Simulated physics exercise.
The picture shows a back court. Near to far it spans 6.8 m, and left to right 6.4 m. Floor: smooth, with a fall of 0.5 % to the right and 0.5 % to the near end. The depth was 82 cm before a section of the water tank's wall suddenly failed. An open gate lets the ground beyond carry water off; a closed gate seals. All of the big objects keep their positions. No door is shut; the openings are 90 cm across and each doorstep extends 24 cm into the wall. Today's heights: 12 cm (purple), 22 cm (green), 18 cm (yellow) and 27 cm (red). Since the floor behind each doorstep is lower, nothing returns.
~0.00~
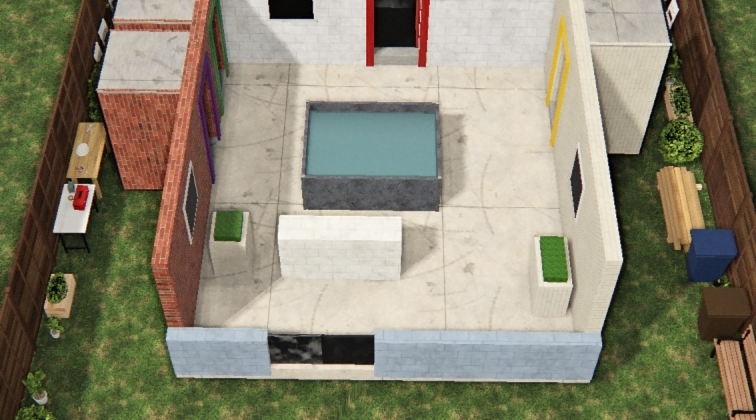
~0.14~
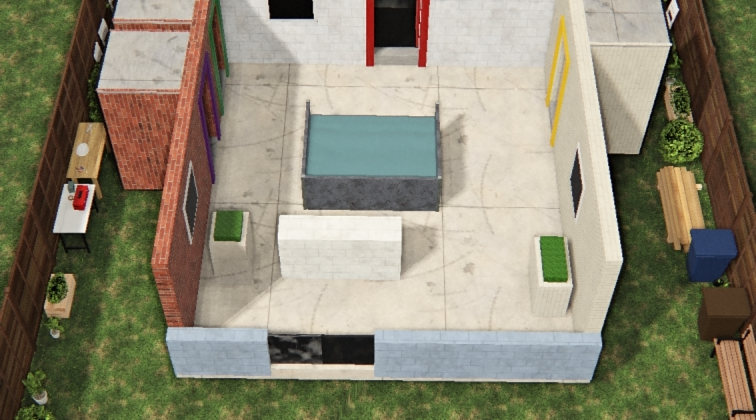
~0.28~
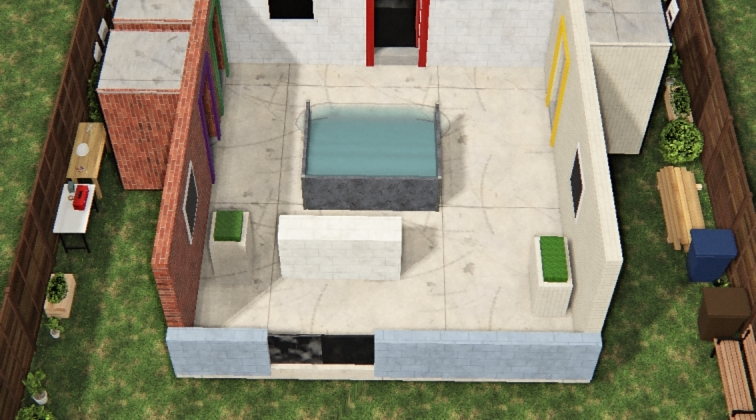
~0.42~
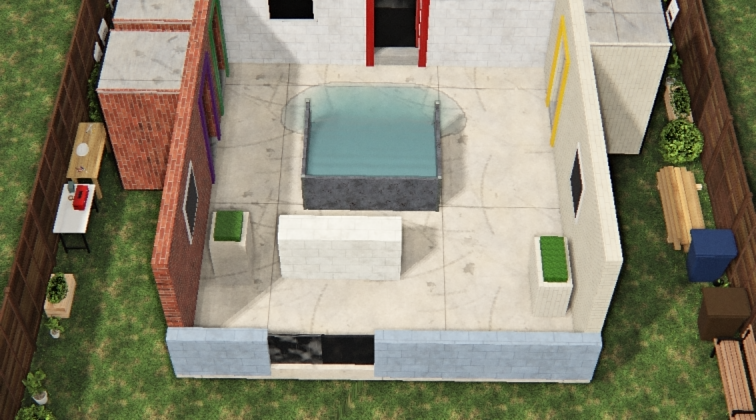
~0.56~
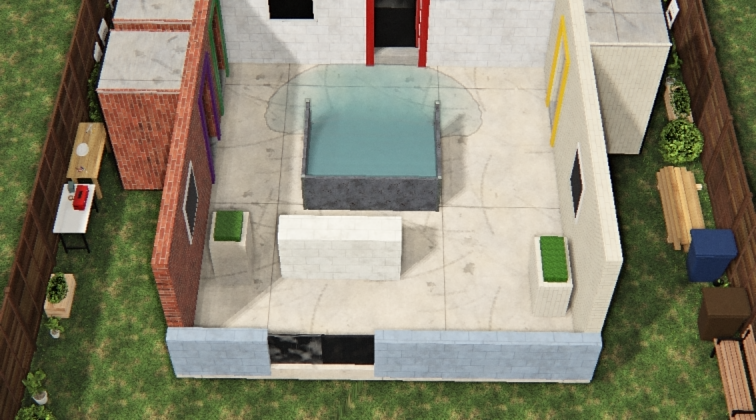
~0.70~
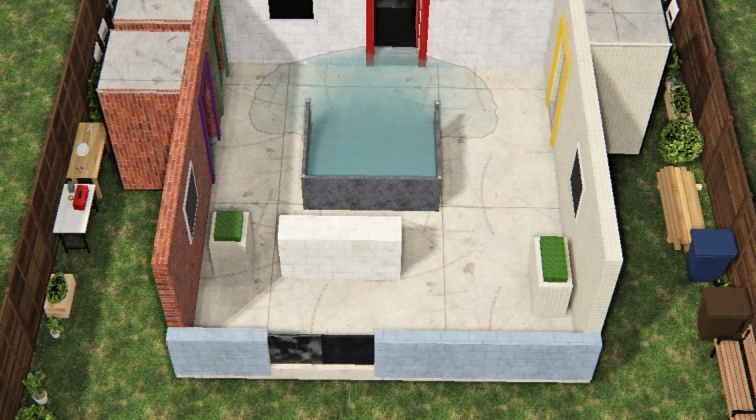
A walled back court with a pale, cracked floor is seen from high above its near end, with grass and brown fences outside. A grey tank of blue-green water stands in the middle behind a white block, between two green-topped planters, with a red doorway at the back and a yellow one at right. The tank's far side opens, and water pours out and spreads backward and sideways in a thin, widening sheet, while the camera stays still.
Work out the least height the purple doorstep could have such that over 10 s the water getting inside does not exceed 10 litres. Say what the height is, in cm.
The least height is about 7 cm.
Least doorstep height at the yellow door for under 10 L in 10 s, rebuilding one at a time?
I'd raise yellow to close to 19 cm.
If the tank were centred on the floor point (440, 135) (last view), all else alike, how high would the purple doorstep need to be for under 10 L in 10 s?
At least some 9.5 centimetres tall.
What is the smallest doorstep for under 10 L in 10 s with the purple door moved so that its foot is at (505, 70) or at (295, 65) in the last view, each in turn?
Minimums: About 23 cm and 29 cm.
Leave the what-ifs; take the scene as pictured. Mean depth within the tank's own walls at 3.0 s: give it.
Near 14 cm, averaged.
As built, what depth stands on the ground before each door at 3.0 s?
In cm: Purple 9, green 30, yellow 23, red 22.
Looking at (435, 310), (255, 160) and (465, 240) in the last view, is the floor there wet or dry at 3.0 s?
One by one: Clear, drenched, clear.
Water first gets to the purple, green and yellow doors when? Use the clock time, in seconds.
Purple = 2.4 s, green = 1.2 s, yellow = 1.8 s.
After 1.4 s water covers 25 % of the floor, deepest (54 cm) near (371, 69); it has not reached the purple door.
After 3.0 s water covers 50 % of the floor, deepest (36 cm) near (540, 72); 9 cm at the purple door, 0 litres in over its 12 cm doorstep.
After 10.0 s water covers 100 % of the floor, deepest (16 cm) near (191, 354); 3 cm at the purple door, 0 litres in over its 12 cm doorstep.
At the purple door as built, the water arrived by 2.4 s and peaked near 11 cm at 4.0 s.
Run again over the same 10 s with other heights there, 14 litres in over 6.5 cm, 3 litres over 9 cm. The limit of 10 litres is kept from about 7 cm up.
